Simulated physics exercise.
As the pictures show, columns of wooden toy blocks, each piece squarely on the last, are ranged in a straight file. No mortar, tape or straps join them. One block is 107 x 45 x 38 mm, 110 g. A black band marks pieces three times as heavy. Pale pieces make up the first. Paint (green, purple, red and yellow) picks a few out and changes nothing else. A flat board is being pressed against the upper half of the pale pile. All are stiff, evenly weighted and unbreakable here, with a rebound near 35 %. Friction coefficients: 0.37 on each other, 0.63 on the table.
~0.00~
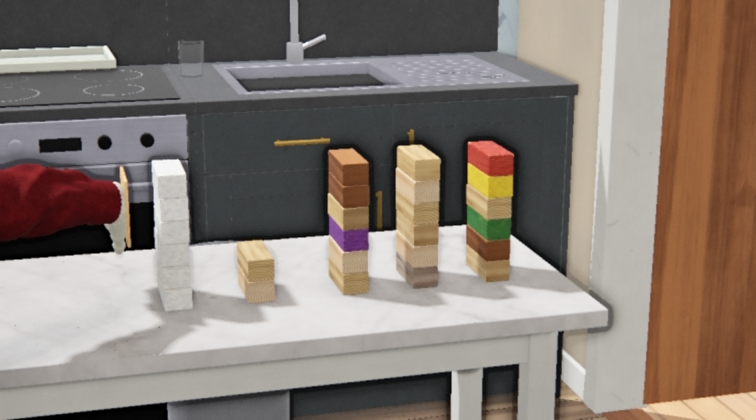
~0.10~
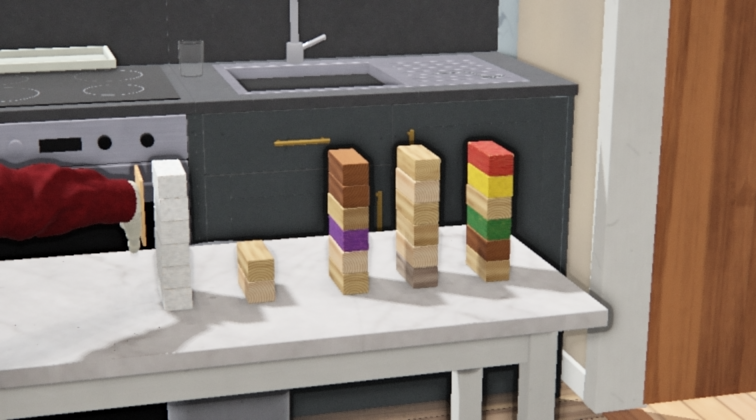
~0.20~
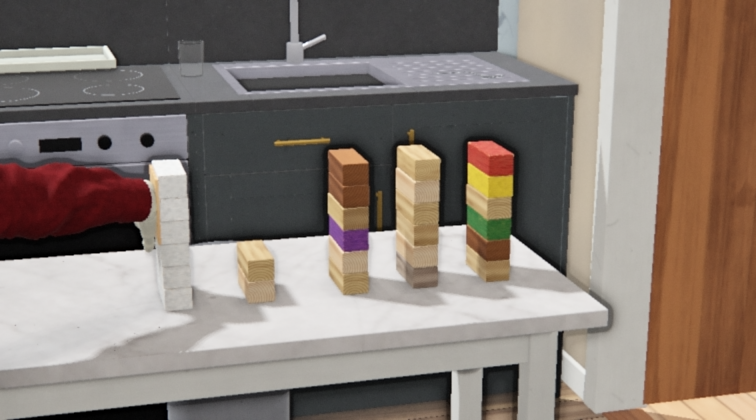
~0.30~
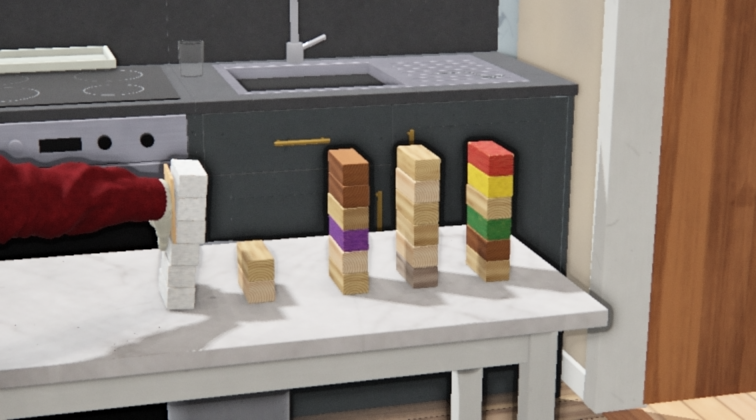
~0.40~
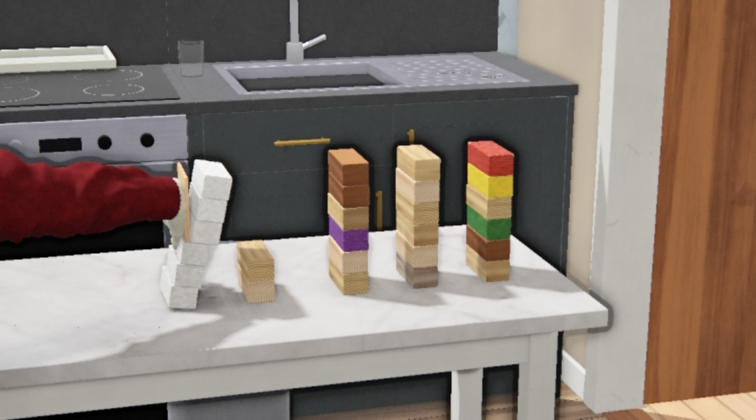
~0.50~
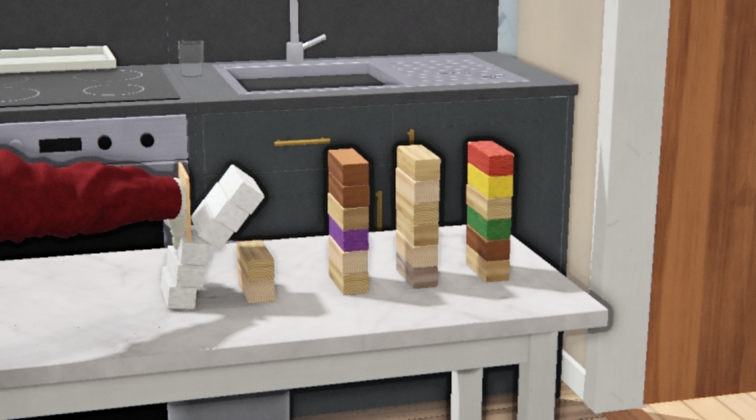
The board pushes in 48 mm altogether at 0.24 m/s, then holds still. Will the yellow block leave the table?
That block is still on top.
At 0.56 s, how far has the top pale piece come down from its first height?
About 6 cm.
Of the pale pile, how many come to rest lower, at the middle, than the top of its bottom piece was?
4 pale pieces.
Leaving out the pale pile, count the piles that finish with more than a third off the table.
0 of them.
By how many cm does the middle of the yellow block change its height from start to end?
About 0 cm lower.
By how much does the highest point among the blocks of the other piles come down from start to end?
Roughly 0 cm.
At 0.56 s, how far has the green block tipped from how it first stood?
Some 0°.
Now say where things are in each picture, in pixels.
In the first frame (each place is the centre of the face we see best), board (127, 206) 48 mm short; yellow block (501, 187); red block (501, 166); green block (499, 230); the others all in place.
The second frame shows board (142, 205) 24 mm short; yellow block (501, 187).
The third frame shows board (158, 204) 1 mm in; yellow block (501, 187).
The fourth frame shows board (173, 203) 24 mm in, top of the pale pile leaning 6°; yellow block (501, 187); the others all in place.
The fifth frame shows board (188, 202) 46 mm in, top of the pale pile leaning 12°; yellow block (501, 187); the others all in place.
The sixth frame shows board (188, 202) 48 mm in, stopped, top of the pale pile leaning 38°; yellow block (501, 187); red block (501, 166); green block (499, 230); the others all in place.
By 0.56 s, 3 of the pale pile down; none of the 20 other blocks off the table; yellow block unmoved.
By 0.74 s, 3 of the pale pile down; none of the 20 other blocks off the table, 3 disturbed; yellow block unmoved; purple block moved 10 mm.
By 0.94 s, 3 of the pale pile down; none of the 20 other blocks off the table, 3 disturbed; yellow block unmoved; purple block moved 9 mm.
When it is over (1.9 s), 3 of the pale pile down; none of the 20 other blocks off the table, 3 disturbed; yellow block unmoved; purple block moved 9 mm; red block unmoved. In pixels of the last frame, middles, yellow block near (490, 180), purple block near (354, 232).
